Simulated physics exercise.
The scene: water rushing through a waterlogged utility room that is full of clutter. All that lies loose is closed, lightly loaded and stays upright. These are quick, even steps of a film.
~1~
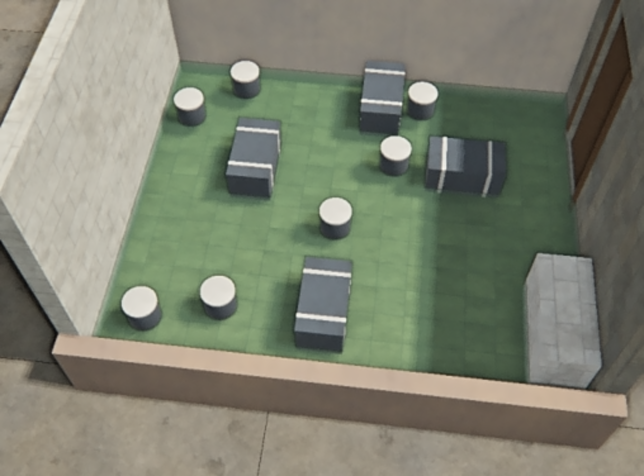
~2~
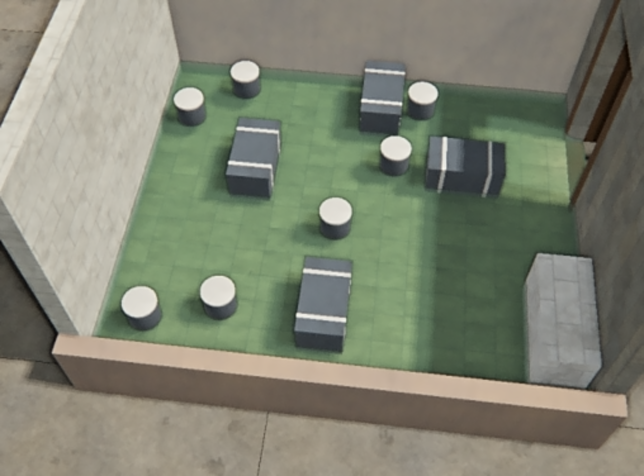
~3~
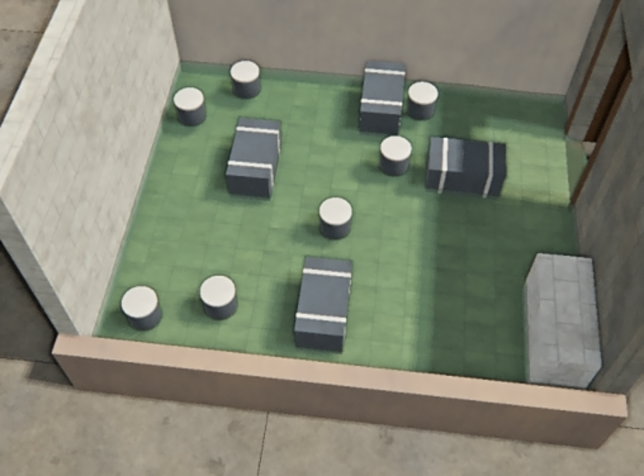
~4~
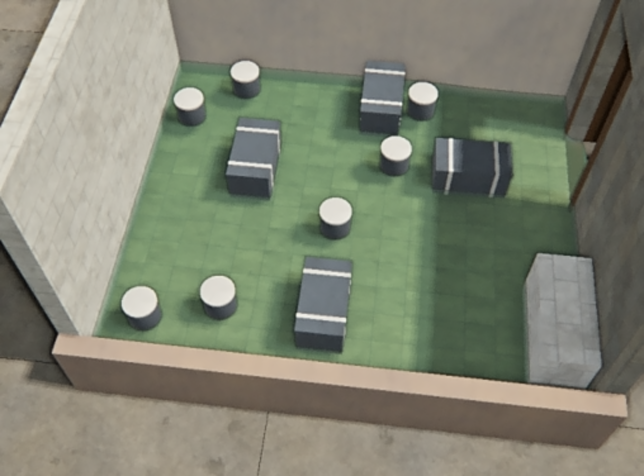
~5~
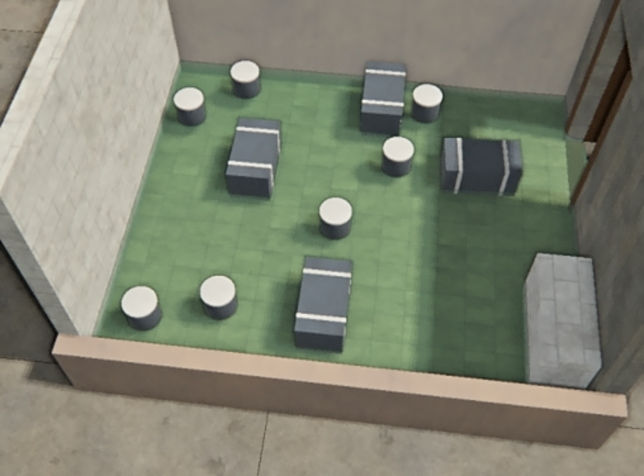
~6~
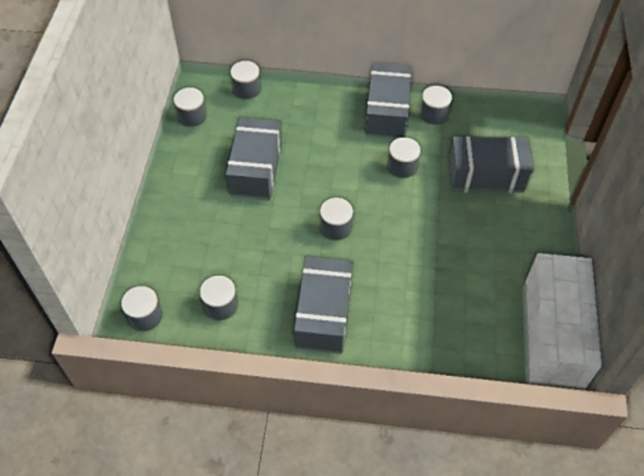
A dark trunk shifts slightly right across the green floor, then nearby pails follow a little.
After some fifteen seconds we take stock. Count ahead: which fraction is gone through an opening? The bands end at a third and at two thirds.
That comes to between one and two thirds.
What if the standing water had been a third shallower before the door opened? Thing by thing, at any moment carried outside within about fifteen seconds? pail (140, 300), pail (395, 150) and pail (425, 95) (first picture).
As listed: Stays, out, yes.
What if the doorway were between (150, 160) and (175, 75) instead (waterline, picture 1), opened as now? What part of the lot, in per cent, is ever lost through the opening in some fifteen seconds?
I make it 50 per cent.
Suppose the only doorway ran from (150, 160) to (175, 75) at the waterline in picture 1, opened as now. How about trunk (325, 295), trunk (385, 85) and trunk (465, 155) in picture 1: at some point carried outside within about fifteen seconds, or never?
In turn: Inside, washed out, stays.
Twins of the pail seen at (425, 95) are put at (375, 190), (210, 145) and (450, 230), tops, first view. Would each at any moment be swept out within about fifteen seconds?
In turn: Through, inside, yes.
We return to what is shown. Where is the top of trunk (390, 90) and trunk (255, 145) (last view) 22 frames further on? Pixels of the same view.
Around (582, 131) and (324, 139).
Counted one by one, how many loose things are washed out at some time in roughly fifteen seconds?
The number is 4.
A moment on, 0 of 11 are out; 11 afloat.
Next, 1 of 11 are out; 10 afloat.
Later, 3 of 11 are out; 8 afloat.
In the end, 4 of 11 are out; 7 afloat.
